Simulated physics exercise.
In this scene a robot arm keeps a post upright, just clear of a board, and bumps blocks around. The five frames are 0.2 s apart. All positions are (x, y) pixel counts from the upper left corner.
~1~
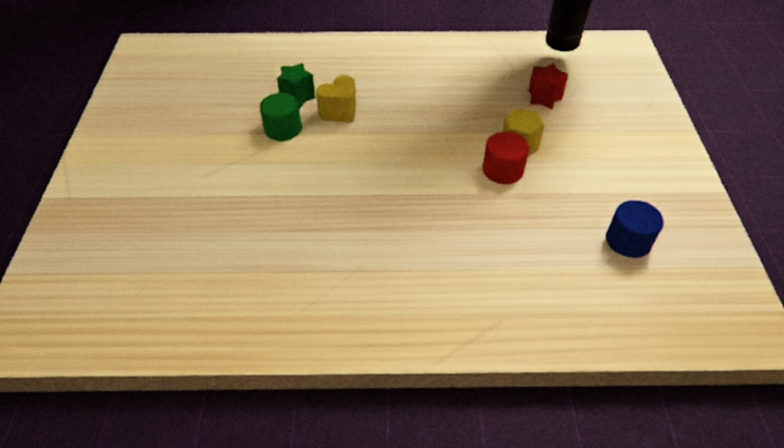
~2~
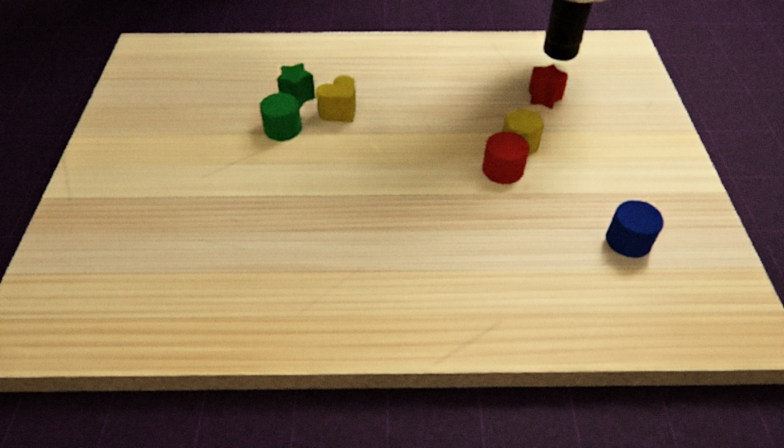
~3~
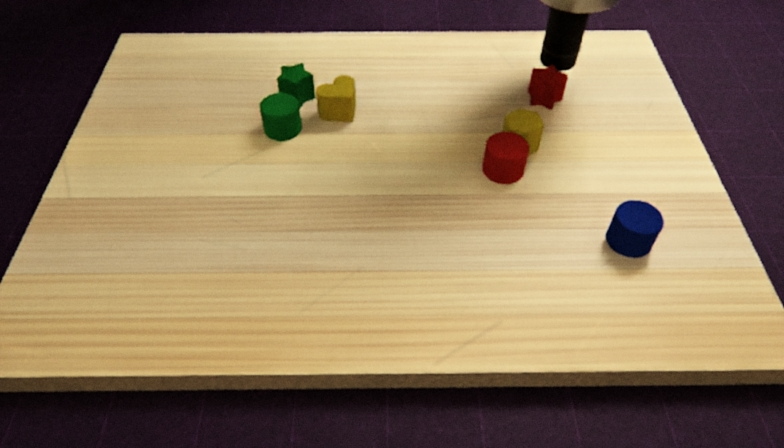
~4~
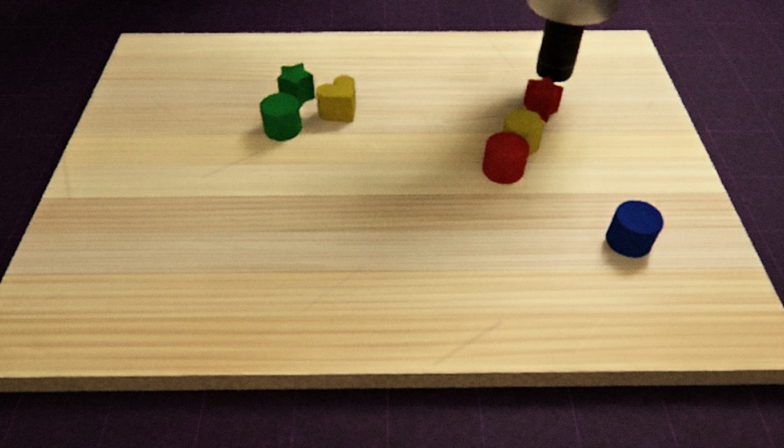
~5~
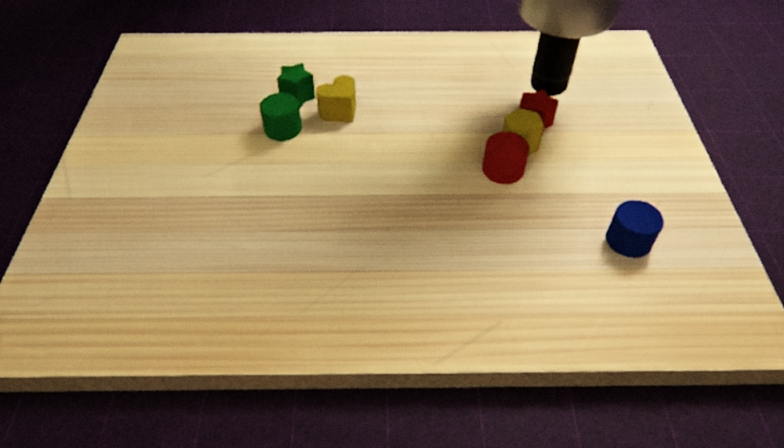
On a wooden board, a black post pushes a red star toward a yellow block.
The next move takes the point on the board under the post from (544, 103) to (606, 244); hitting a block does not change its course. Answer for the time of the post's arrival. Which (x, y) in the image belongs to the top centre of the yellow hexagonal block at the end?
So, by the moment the path ends, you'll find the top centre of the yellow hexagonal block at (507, 129).
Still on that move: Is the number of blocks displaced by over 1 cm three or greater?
Answer: Yes.
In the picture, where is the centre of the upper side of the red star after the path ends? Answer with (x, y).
The spot you're after is about (544, 142) in the image.
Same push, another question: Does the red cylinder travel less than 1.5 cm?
No
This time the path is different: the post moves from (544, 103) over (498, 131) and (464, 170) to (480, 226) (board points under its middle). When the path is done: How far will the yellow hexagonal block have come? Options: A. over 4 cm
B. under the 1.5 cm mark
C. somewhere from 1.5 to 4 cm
Letter A.
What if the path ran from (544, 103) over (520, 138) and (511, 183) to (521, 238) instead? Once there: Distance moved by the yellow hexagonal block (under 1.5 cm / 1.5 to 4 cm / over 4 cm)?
Final distance: More than 4 cm.
The first path, step by step. One third of the way, post at (567, 126); red cylinder at (495, 155); yellow hexagonal block at (508, 129), turned 20° clockwise; red star at (542, 130), turned 75° clockwise.
Two thirds of the way, post at (588, 174); red cylinder at (494, 155); yellow hexagonal block at (507, 129), turned 20° clockwise; red star at (544, 142), turned 115° clockwise.
At the end, post at (613, 227); red cylinder at (494, 155); yellow hexagonal block at (507, 129), turned 20° clockwise; red star at (544, 142), turned 115° clockwise; blue cylinder at (664, 238).
